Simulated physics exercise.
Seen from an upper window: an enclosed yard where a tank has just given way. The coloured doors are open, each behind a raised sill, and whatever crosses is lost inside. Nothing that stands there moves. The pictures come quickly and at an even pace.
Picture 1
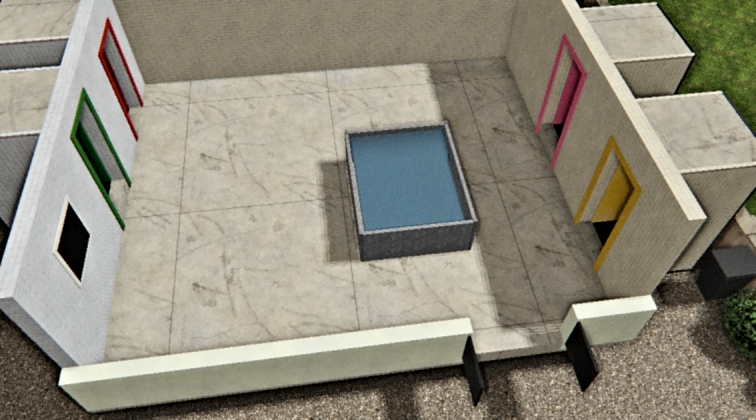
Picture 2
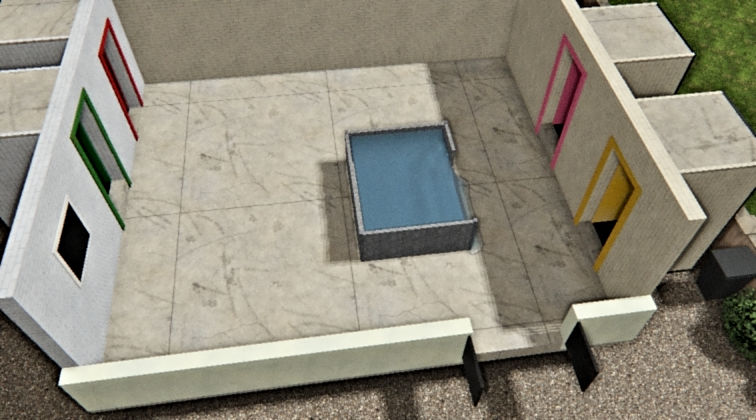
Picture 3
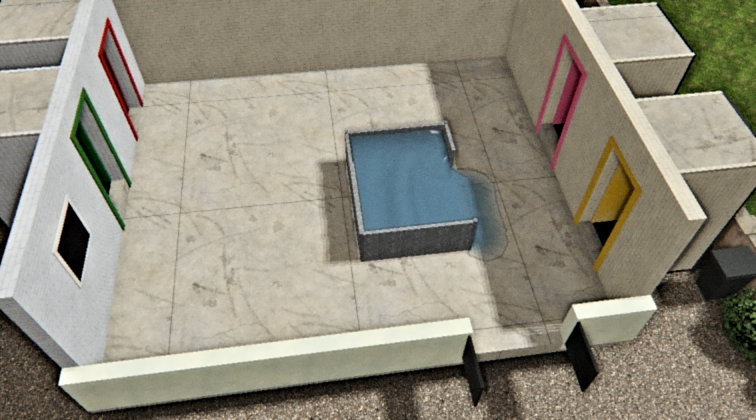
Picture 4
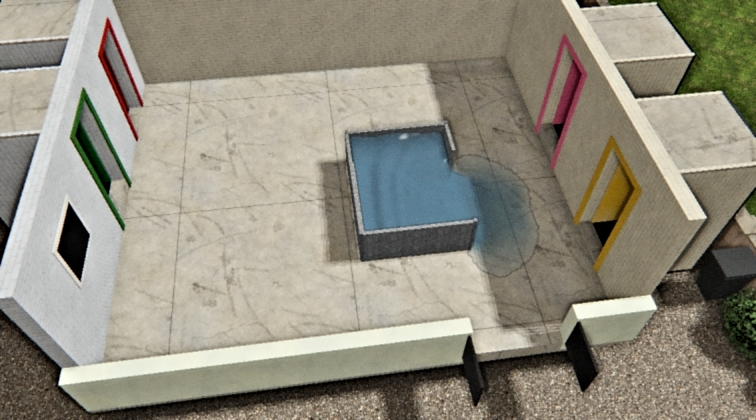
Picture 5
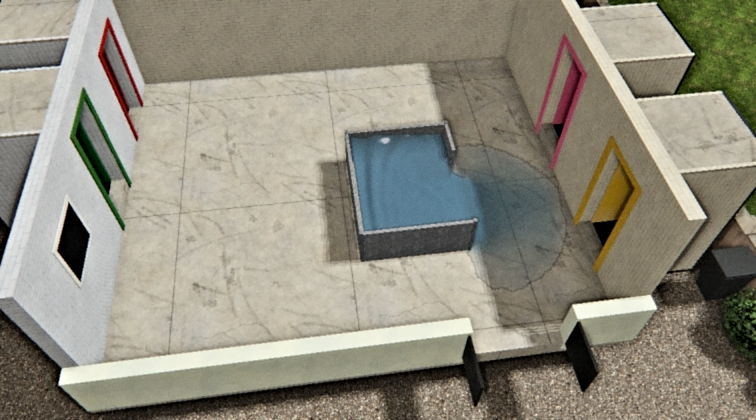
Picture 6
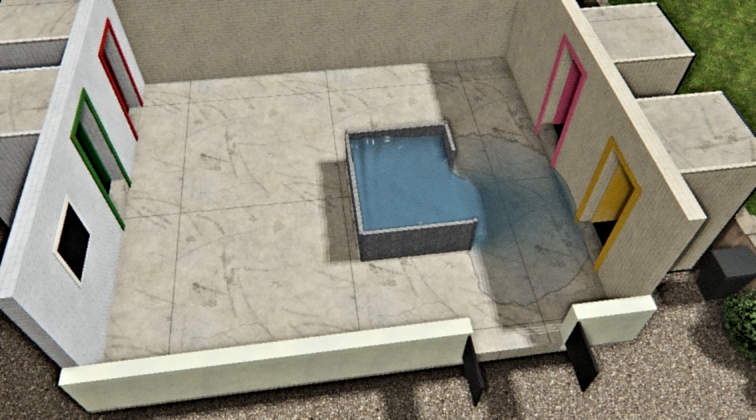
To begin with, a raised tank of blue water stands whole and still in a walled yard with open coloured doors. Its right side gives way, and water pours through the gap onto the paving. The rounded sheet spreads rightward across the shaded floor, reaching close to the yellow-framed door.
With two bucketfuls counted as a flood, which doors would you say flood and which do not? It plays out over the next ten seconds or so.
I would say the green door does not; the red door does not; the yellow door floods; the pink door does not.
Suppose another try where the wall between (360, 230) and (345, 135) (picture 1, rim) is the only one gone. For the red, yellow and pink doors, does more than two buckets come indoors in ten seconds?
The red one exceeds the limit, the yellow one falls short and the pink one falls short.
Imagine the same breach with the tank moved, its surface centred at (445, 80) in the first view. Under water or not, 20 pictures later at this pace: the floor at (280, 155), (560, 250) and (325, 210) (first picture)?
As listed: Free of water, covered, free of water.
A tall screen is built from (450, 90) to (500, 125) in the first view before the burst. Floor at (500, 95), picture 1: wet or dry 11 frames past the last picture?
That spot would be inundated.
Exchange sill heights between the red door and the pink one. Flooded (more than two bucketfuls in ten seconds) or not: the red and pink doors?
Red door: Below the mark; pink door: Above the mark.
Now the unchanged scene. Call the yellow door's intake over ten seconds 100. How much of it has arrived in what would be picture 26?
Close to 80 %.
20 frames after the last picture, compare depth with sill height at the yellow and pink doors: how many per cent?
Some 200 percent and then some 50 percent.
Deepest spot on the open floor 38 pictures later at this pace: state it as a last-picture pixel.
Near (613, 322).
A moment on, water covers 15 % of the floor; the green door not reached, the red door not reached, the yellow door over two buckets in, the pink door wet at the sill, nothing in.
Next, water covers 20 % of the floor; the green door not reached, the red door not reached, the yellow door far over two buckets in, the pink door wet at the sill, nothing in.
Then, water covers 40 % of the floor; the green door not reached, the red door not reached, the yellow door far over two buckets in, the pink door wet at the sill, nothing in.
Later, water covers 70 % of the floor; the green door not reached, the red door not reached, the yellow door far over two buckets in, the pink door wet at the sill, nothing in.
In the end, water covers 95 % of the floor; the green door wet at the sill, nothing in, the red door wet at the sill, nothing in, the yellow door far over two buckets in, the pink door wet at the sill, nothing in.
